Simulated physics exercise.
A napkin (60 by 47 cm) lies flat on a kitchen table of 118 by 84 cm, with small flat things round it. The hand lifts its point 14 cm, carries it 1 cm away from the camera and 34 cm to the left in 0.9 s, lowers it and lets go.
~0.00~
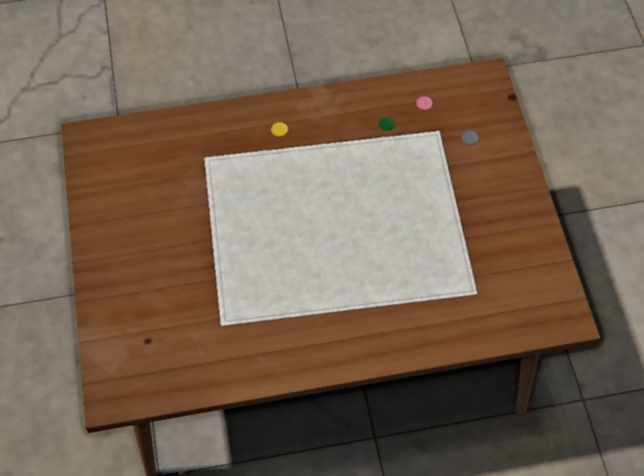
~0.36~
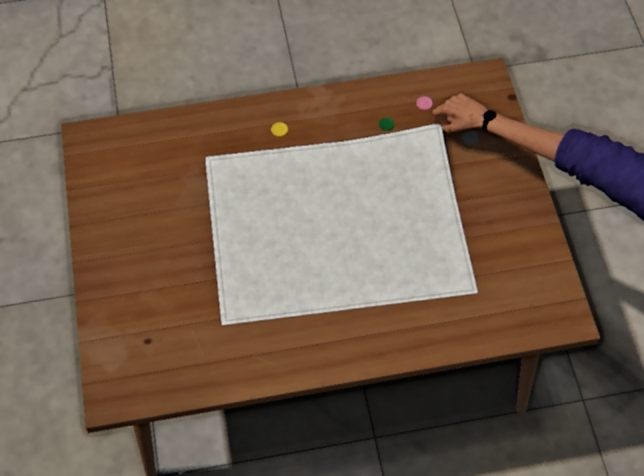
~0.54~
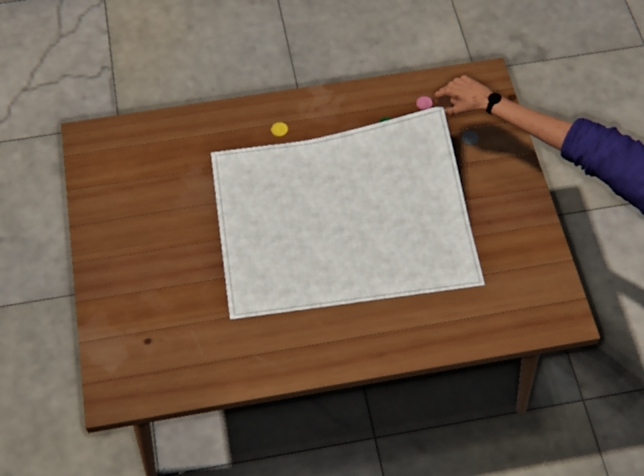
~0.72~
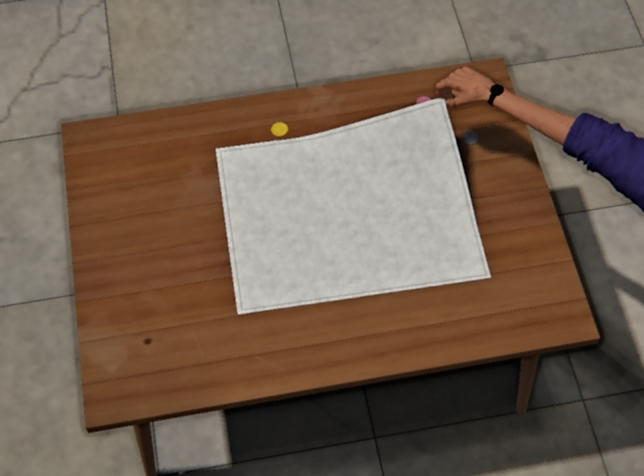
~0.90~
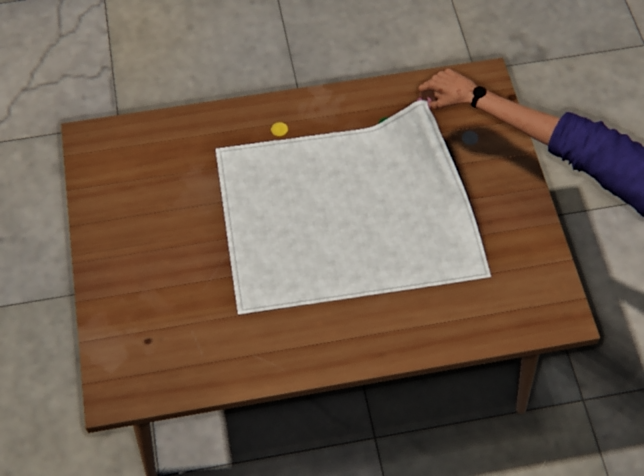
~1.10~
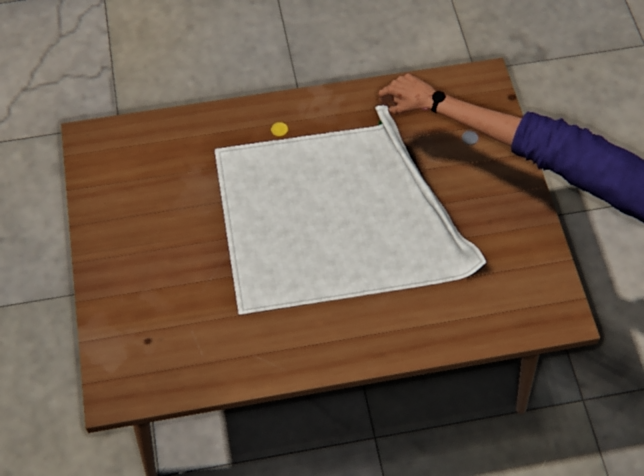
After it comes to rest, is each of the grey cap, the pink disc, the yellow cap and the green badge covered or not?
Result: Grey cap remains in the open, pink disc still shows, yellow cap stays uncovered, green badge still shows.
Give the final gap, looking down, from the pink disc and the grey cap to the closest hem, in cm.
Roughly 21 cm, 31 cm.
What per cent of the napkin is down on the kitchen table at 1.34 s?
About 70 %.
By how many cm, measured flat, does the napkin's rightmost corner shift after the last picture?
About 20 cm.
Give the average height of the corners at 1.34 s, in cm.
Some 4 cm up.
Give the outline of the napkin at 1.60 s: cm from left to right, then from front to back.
Some 44 cm across and 48 cm deep.
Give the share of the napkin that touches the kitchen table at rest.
Some 75 per cent.
After 1.3 s, 70 % of it is down, spanning 49 by 47 cm, above no small thing.
After 1.6 s, 65 % of it is down, spanning 43 by 48 cm, above no small thing.
After 1.9 s, 70 % of it is down, spanning 43 by 48 cm, above no small thing.
After 2.1 s, 70 % of it is down, spanning 42 by 48 cm, above no small thing.
After 3.1 s, 75 % of it is down, spanning 42 by 48 cm, above no small thing.
